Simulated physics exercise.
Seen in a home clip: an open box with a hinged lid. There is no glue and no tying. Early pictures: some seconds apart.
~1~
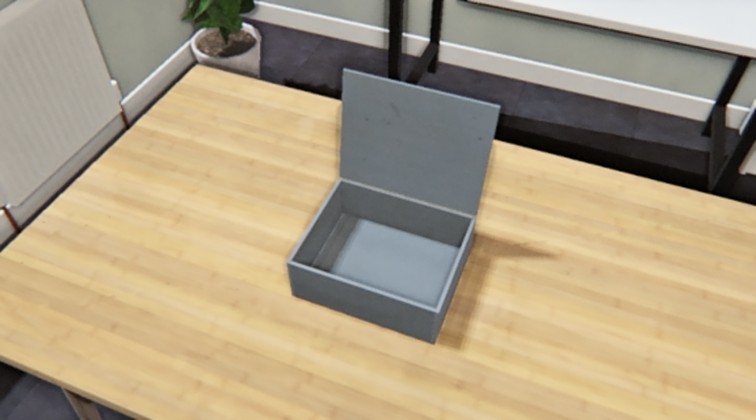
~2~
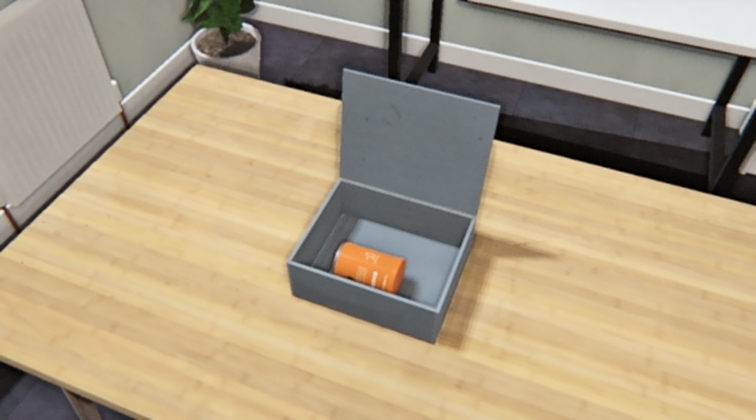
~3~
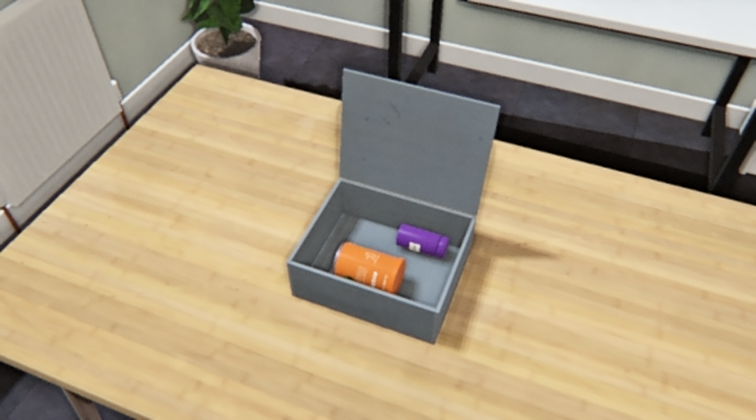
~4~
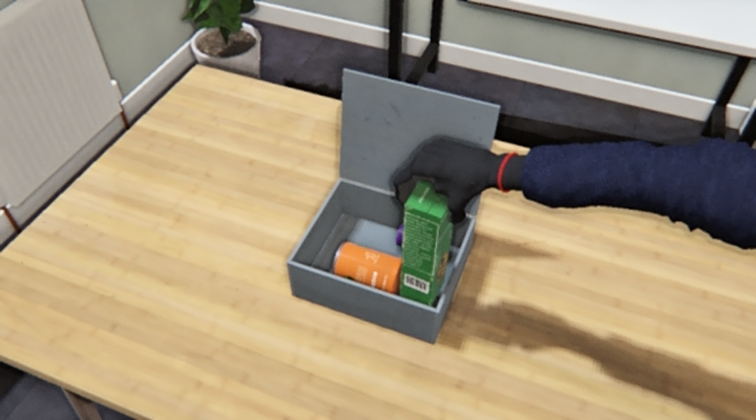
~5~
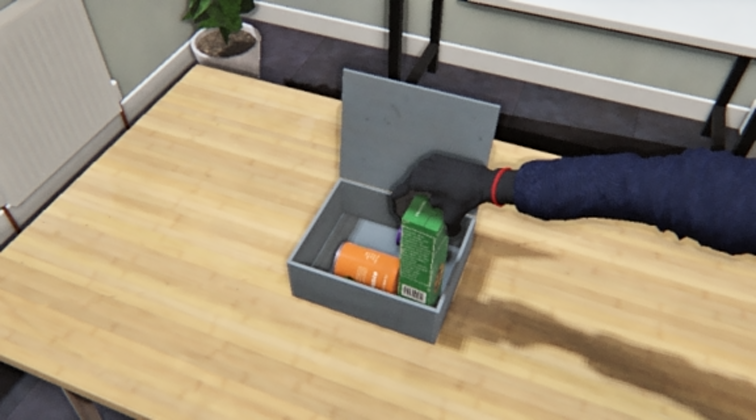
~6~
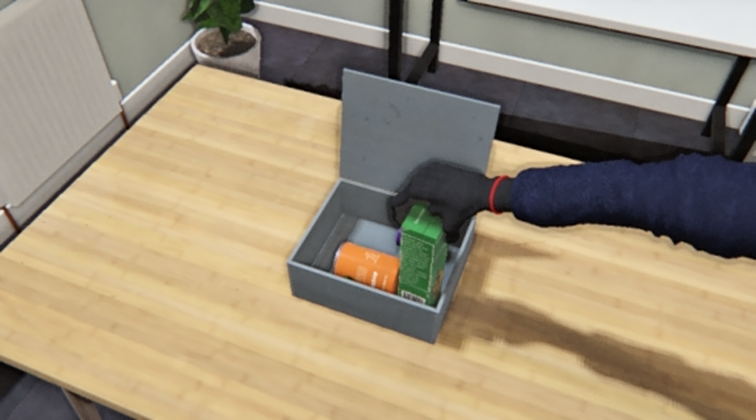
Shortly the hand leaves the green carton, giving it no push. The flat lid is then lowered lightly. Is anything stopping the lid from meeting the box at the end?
Yes: The lid is not fully lowered.
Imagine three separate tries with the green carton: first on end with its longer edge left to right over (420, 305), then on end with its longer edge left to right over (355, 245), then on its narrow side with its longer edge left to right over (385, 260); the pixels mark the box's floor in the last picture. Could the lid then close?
On the first attempt the lid can't come down, on the second it can't come down, and on the third it drops into place.
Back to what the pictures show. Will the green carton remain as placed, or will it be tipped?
After all that, it finishes out of line.
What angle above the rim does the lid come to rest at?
Near 20° up from the rim.
Then, 1.50 s later than the last frame, lid 68° above the rim.
Then, 1.90 s later than the last frame, lid 37° above the rim; green carton tilted by 15° near (414, 277).
When it is over, lid 19° above the rim; lying over in the box, green carton; the other 2 as before. End places, in pixels of the last picture, green carton near (420, 272).
